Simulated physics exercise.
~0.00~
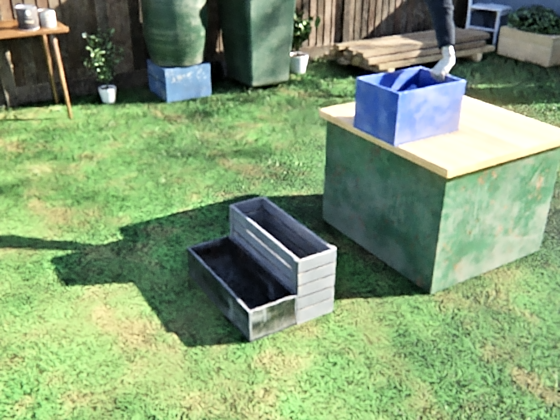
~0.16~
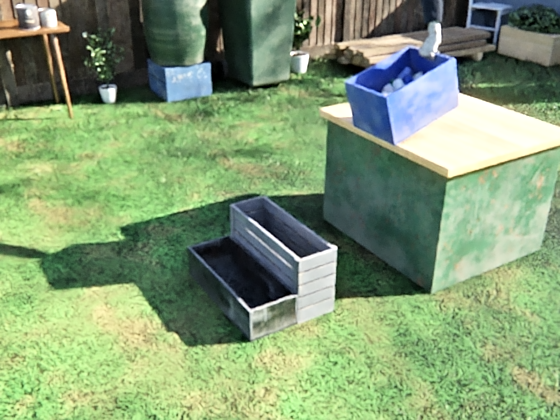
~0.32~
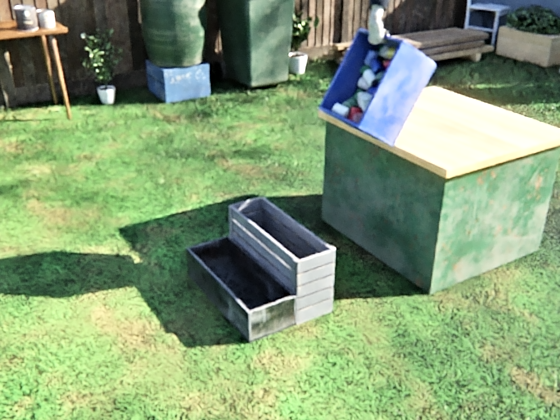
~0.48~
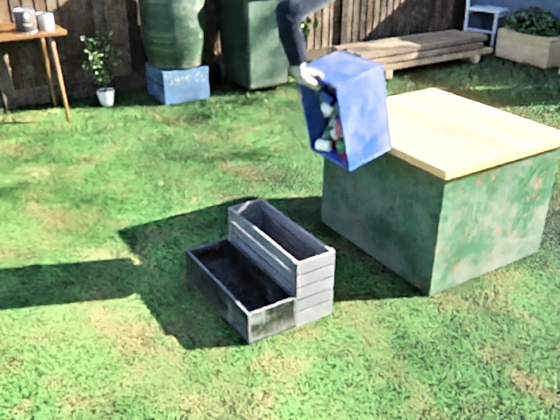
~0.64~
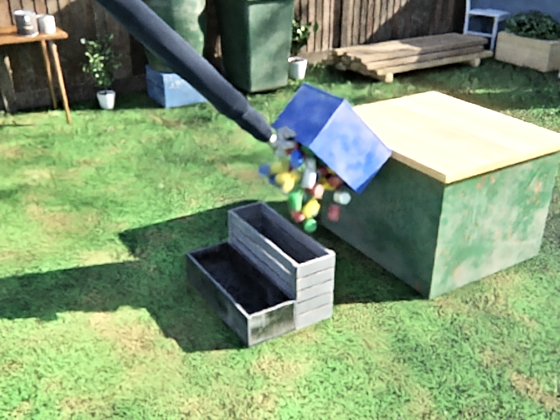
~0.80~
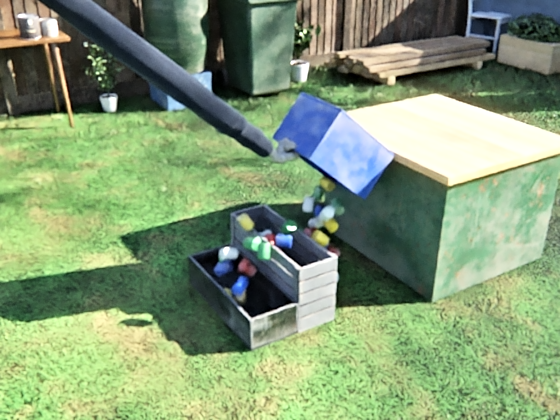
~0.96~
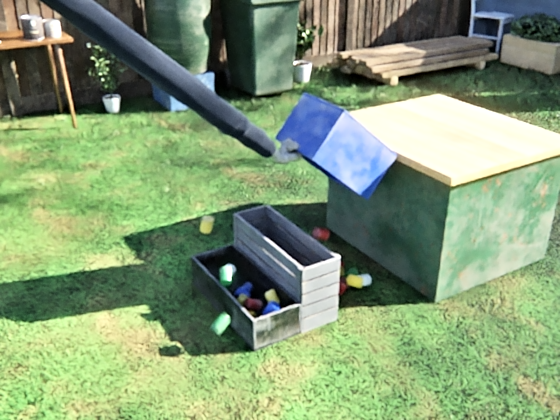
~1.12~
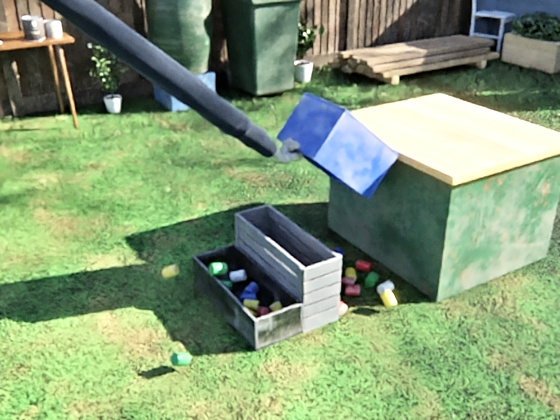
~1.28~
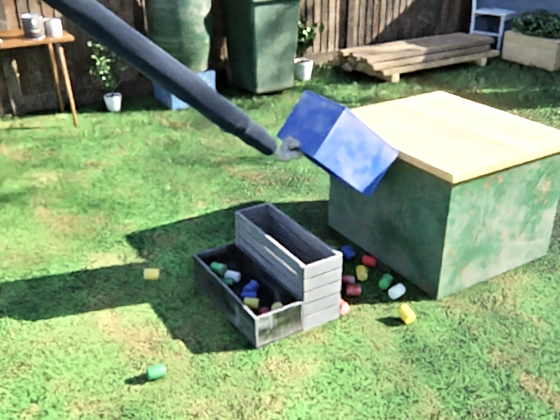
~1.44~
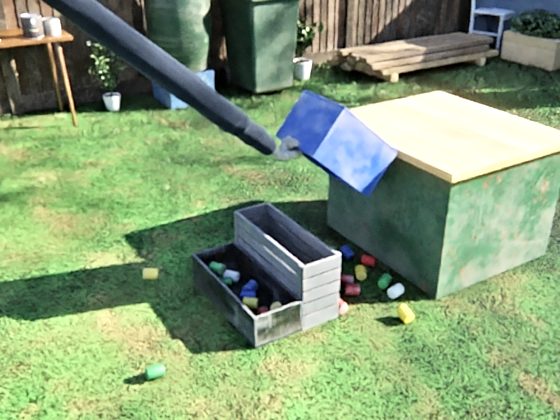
In the video, a hand tips a blue tote over the left edge of a bench, pouring small colourful jars toward two boxes on the grass. Some end up in the lower box, others lie scattered by the bench, and two rest on the grass beyond the boxes.
